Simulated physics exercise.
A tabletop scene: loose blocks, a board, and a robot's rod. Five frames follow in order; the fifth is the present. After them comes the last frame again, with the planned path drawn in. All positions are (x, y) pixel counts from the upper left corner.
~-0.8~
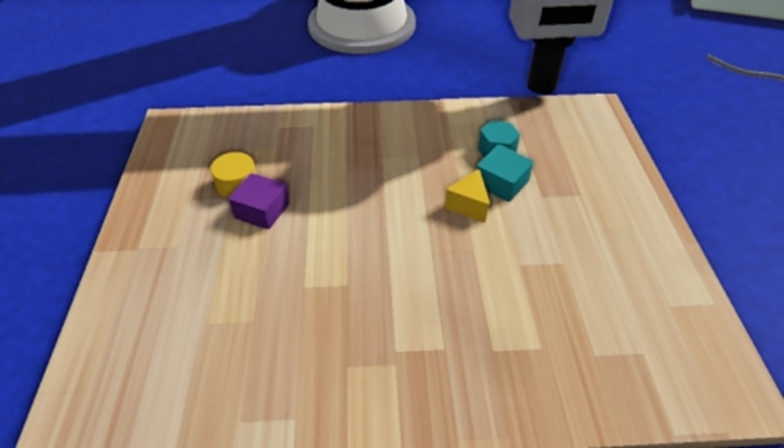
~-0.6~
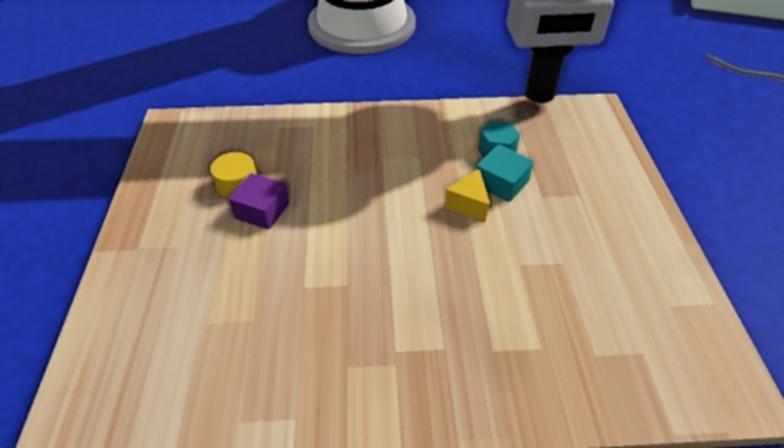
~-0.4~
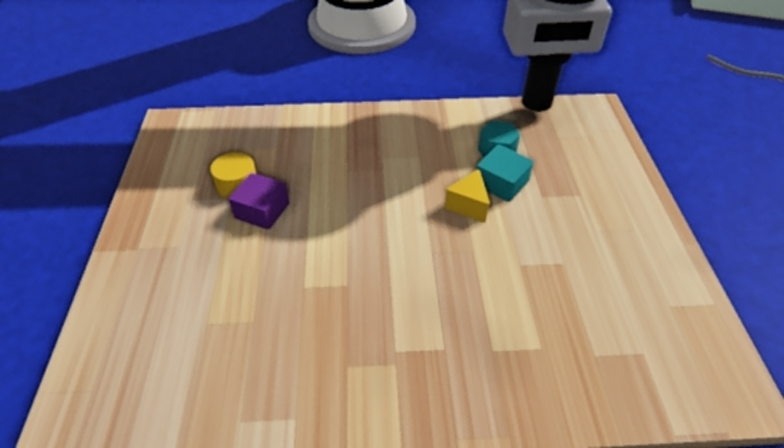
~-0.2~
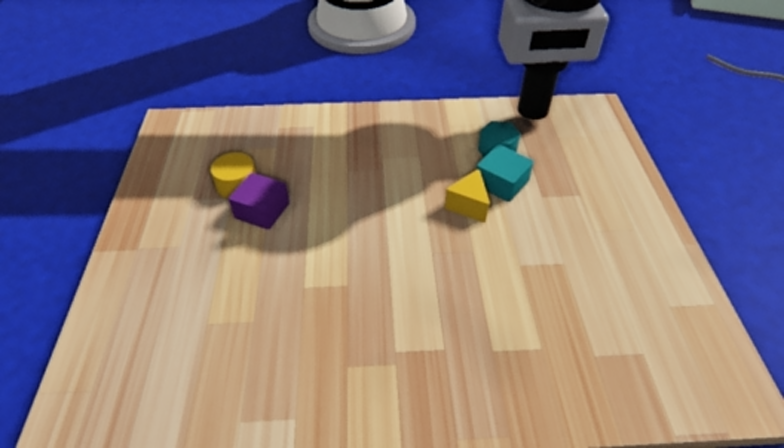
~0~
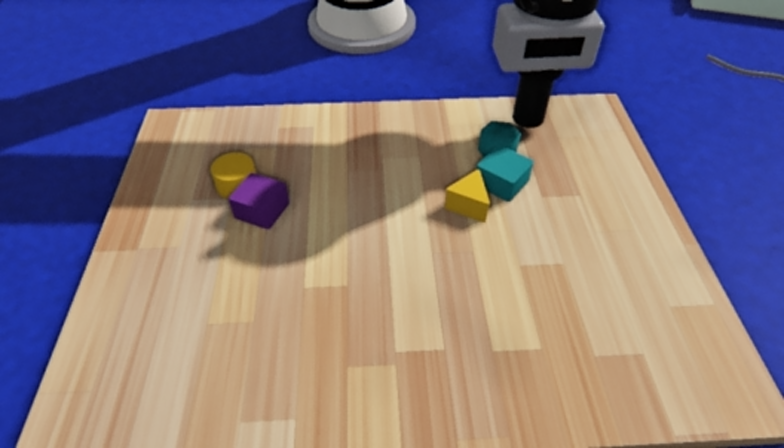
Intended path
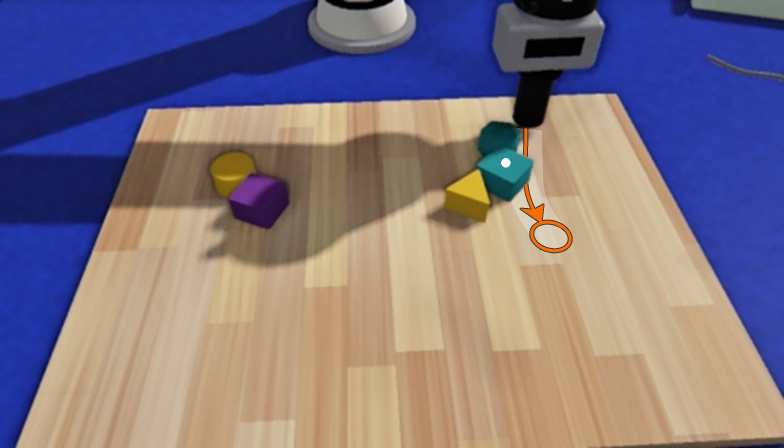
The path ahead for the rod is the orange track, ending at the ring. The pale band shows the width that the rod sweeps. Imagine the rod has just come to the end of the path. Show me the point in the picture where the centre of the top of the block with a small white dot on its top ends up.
At (492, 179).
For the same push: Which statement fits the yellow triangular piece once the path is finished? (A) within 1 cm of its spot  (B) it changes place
(B)
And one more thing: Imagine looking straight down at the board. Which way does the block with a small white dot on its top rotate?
It spins with the clock.
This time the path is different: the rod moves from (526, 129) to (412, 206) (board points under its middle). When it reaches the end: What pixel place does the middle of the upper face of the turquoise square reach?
At roughly (498, 175).
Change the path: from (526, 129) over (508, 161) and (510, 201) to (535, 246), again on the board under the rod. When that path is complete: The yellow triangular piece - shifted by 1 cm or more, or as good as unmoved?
That block moves.
The drawn path runs from (526, 129) by way of (526, 178) to (551, 236); the dot is on the turquoise square.
The first path, step by step. One third of the way, rod (528, 151); yellow triangular piece (470, 190); turquoise hexagonal block (494, 135), turned 25° clockwise; turquoise square (502, 164), turned 15° anticlockwise.
Two thirds of the way, rod (531, 186); yellow triangular piece (461, 191); turquoise hexagonal block (494, 135), turned 25° clockwise; turquoise square (493, 178), turned 45° clockwise.
At the end, rod (554, 226); yellow triangular piece (461, 191); turquoise hexagonal block (494, 135), turned 25° clockwise; turquoise square (492, 179), turned 45° clockwise.
